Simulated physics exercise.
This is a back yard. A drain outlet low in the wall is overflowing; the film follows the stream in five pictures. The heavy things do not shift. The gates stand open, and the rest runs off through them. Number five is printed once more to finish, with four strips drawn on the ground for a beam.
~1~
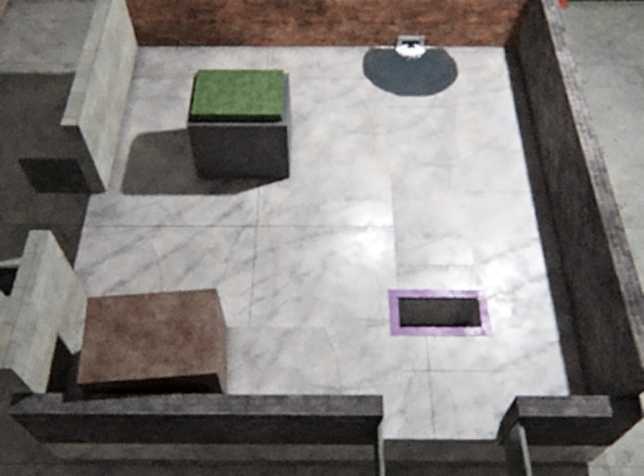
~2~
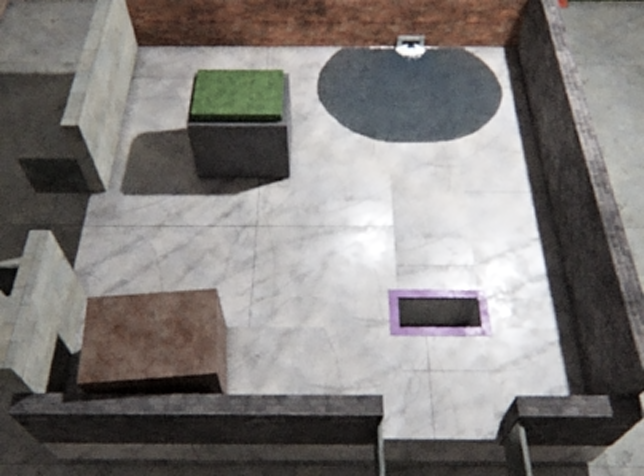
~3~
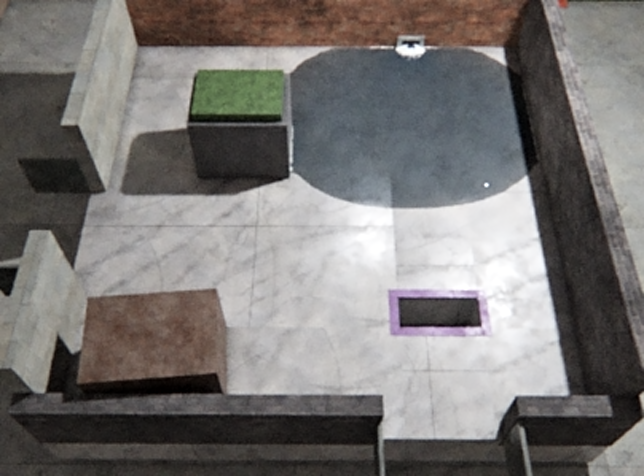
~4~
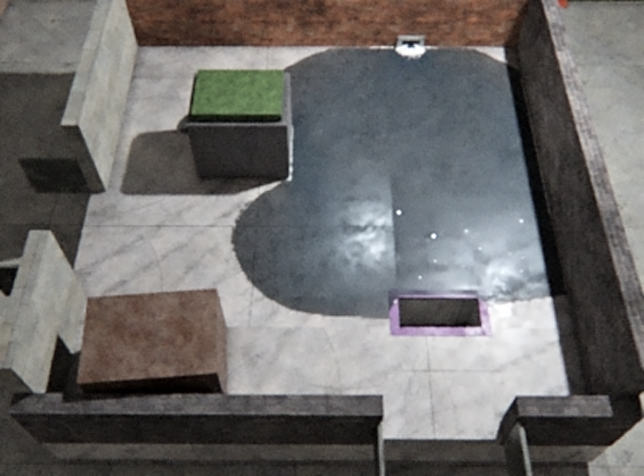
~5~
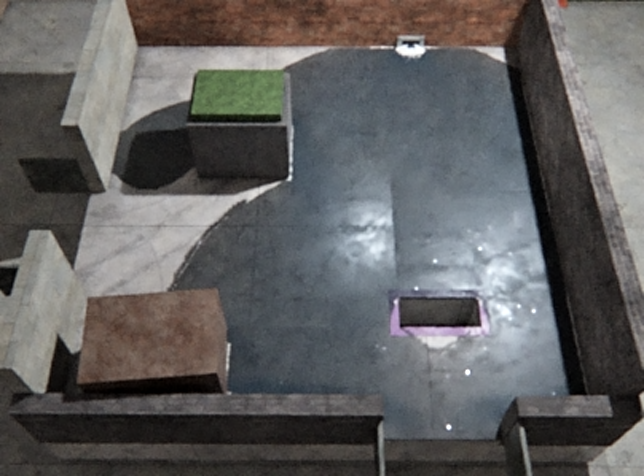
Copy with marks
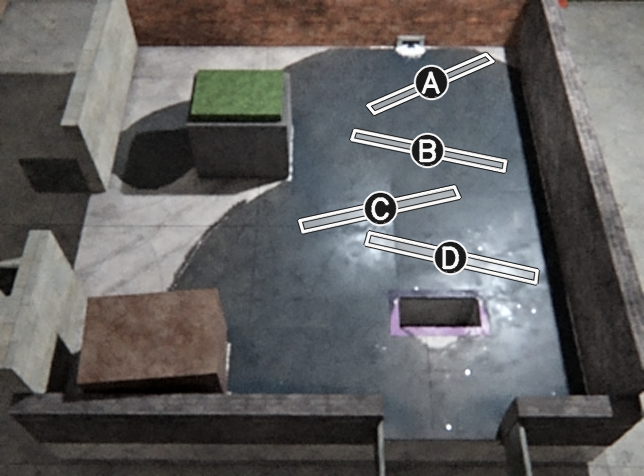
At first, a small dark pool lies beneath an outfall on the brick wall at the back of a pale walled yard. The water spreads forward past the green-topped block and reaches the purple-edged drain pit, which takes some in. It then surrounds the pit and covers most of the ground.
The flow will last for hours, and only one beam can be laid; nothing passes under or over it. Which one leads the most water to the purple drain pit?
B.
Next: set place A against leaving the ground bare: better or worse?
Worse.
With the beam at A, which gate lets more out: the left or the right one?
More leaves on the right.
On the marked copy, A from (371, 109) to (489, 57); B from (353, 134) to (504, 166); C from (301, 226) to (456, 192); D from (367, 238) to (536, 276).
With A, about 13 % of the stream runs into the purple drain pit, about 86 % out by the gates.
With B, about 23 % of the stream runs into the purple drain pit, about 76 % out by the gates.
With C, about 16 % of the stream runs into the purple drain pit, about 84 % out by the gates.
With D, about 12 % of the stream runs into the purple drain pit, about 88 % out by the gates.
